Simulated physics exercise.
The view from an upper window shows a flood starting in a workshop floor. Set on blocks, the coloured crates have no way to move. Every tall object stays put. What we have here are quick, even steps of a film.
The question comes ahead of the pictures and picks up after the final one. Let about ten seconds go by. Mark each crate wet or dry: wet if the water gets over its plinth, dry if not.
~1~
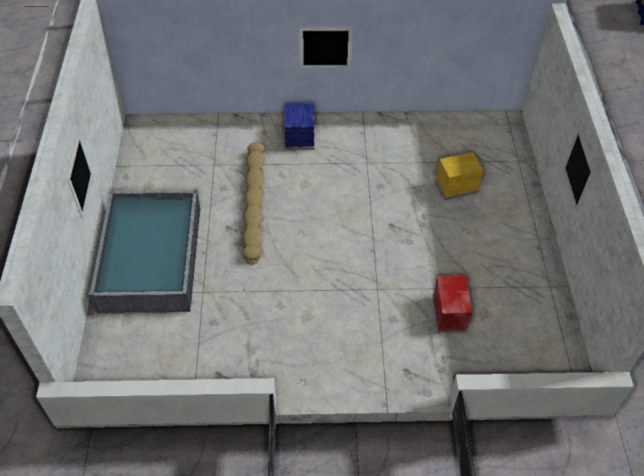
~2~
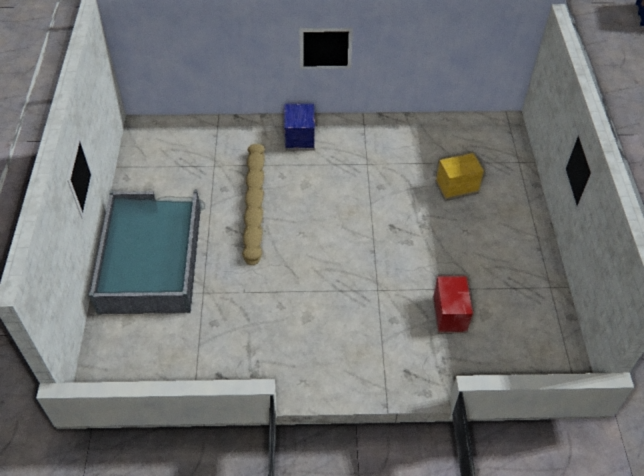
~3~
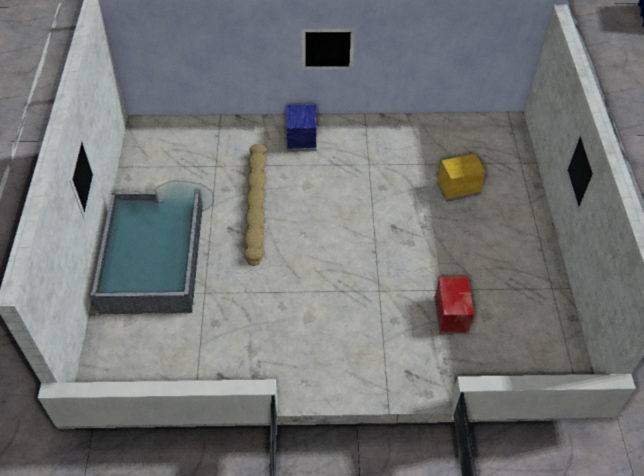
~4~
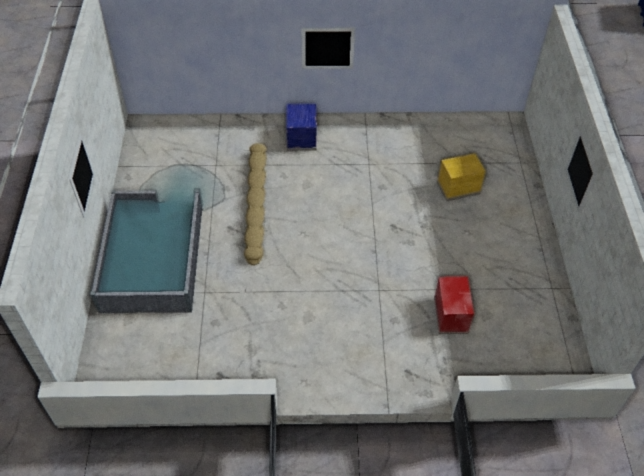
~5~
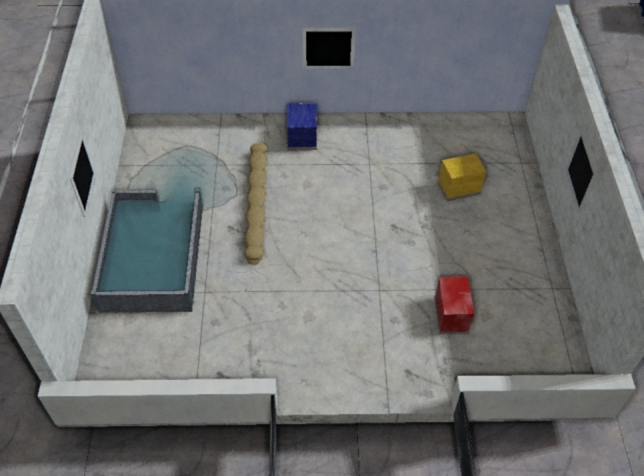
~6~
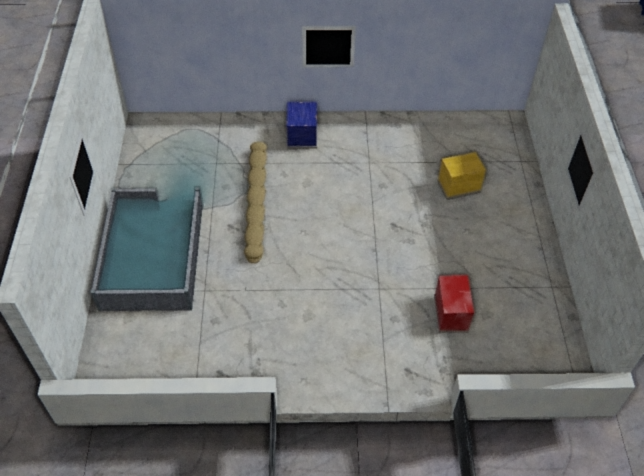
Yellow crate dry, red crate dry, blue crate wet.
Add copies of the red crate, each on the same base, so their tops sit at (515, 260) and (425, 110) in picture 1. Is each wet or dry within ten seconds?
Order as asked: Unflooded / flooded.
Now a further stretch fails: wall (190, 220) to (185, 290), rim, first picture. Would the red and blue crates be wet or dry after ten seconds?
In that case the red crate is flooded and the blue crate is never flooded.
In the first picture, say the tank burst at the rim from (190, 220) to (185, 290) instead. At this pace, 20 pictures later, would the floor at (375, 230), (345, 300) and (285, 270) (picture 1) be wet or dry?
First: Reached by the flood. Second: Reached by the flood. Third: Reached by the flood.
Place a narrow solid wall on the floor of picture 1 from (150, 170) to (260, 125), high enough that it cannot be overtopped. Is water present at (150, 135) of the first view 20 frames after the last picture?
My call: Soaked.
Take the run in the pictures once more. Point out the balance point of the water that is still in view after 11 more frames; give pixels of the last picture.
It is near (174, 209).
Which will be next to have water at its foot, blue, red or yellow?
That's the crate marked blue.
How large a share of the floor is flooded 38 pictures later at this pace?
I'd put it at roughly 35 per cent.
A moment on, water covers 15 % of the floor; the yellow crate not reached, the red crate not reached, the blue crate not reached.
Next, water covers 15 % of the floor; the yellow crate not reached, the red crate not reached, the blue crate water round its plinth.
Then, water covers 20 % of the floor; the yellow crate not reached, the red crate not reached, the blue crate water round its plinth.
Later, water covers 35 % of the floor; the yellow crate water round its plinth, the red crate not reached, the blue crate water round its plinth.
In the end, water covers 55 % of the floor; the yellow crate stayed above the water, the red crate stayed above the water, the blue crate was topped.
